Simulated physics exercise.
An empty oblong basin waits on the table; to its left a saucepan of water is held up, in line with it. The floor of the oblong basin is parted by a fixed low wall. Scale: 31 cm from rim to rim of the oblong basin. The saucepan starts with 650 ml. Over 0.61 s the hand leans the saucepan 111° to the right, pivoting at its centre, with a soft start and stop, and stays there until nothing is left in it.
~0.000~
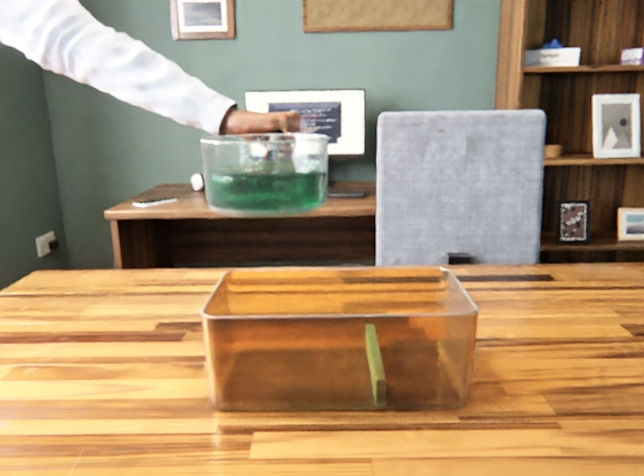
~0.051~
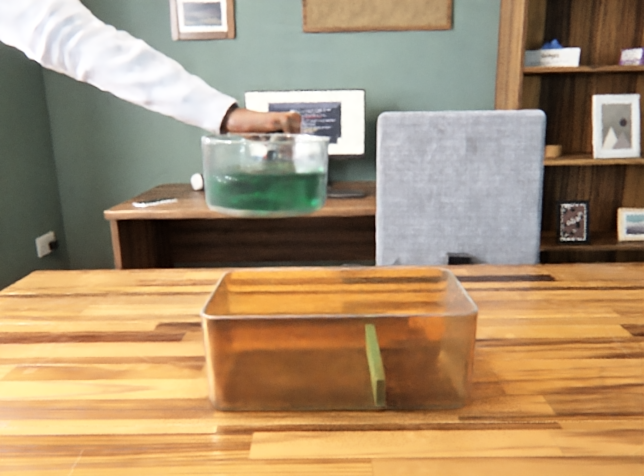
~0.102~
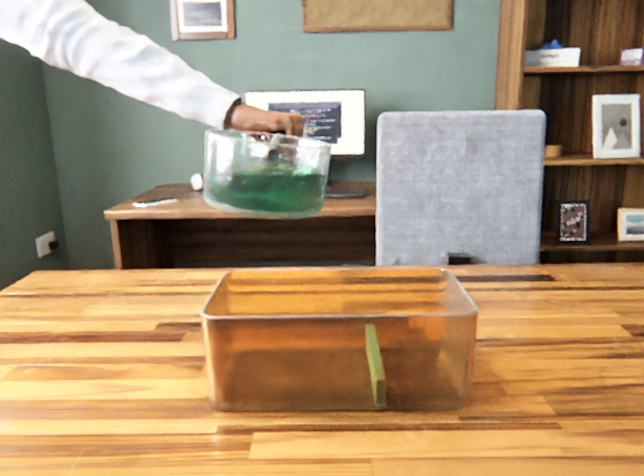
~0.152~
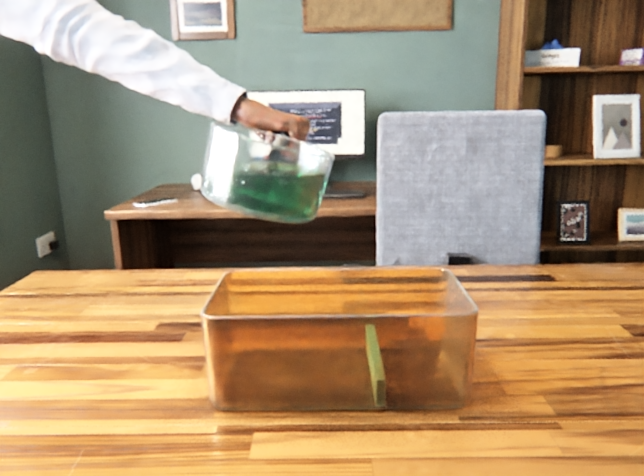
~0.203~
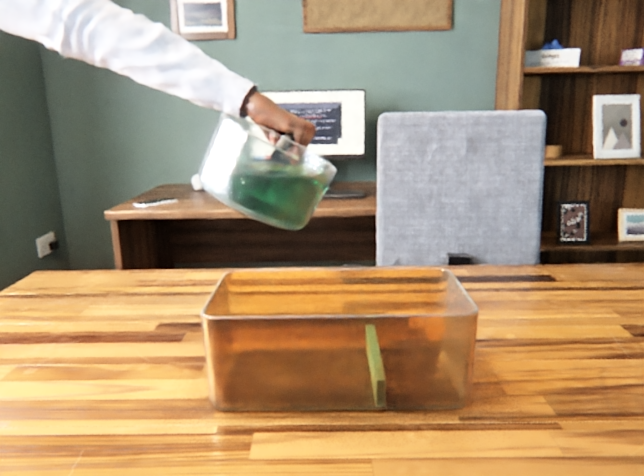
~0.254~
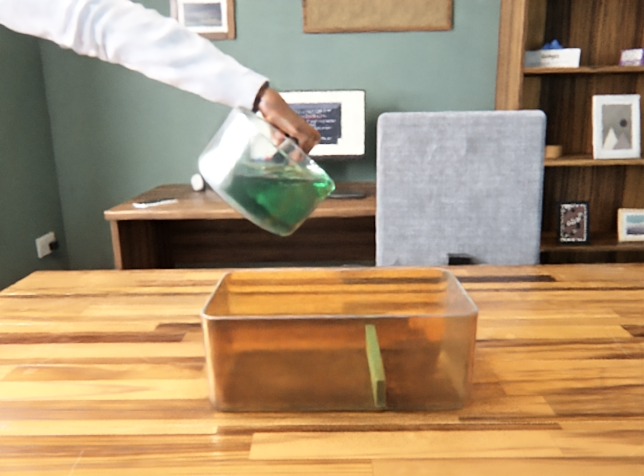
Above an empty oblong basin on a table, a hand tilts a saucepan of green water rightward.
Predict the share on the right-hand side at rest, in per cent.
About 25 per cent.
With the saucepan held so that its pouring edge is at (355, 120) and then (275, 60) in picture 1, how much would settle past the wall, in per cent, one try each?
First 55, then 10 per cent.
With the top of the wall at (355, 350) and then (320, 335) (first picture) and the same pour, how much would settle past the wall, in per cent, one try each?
In turn about 50 and 90 per cent.
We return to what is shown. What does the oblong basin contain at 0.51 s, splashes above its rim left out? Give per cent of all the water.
About 28 per cent.
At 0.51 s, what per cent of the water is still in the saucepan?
About 26 per cent.
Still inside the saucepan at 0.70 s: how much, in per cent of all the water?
About 5 per cent.
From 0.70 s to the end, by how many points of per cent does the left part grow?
Near 10 in a hundred.
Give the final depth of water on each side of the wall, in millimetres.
Some 14 mm on the left and 10 mm on the right.
Then, 0.51 s in, the tilt is 104° and 26 per cent is still to pour, 18 is left of the wall and 10 right of it.
Then, 0.70 s in, the tilt is 111° and 5 per cent is still to pour, 61 is left of the wall and 25 right of it.
Then, 0.90 s in, the tilt is 111° and 0 per cent is still to pour, 70 is left of the wall and 24 right of it.
Then, 1.11 s in, the tilt is 111° and 0 per cent is still to pour, 70 is left of the wall and 25 right of it.
Finally, 70 per cent lies left of the wall, 25 right of it and 4 outside.
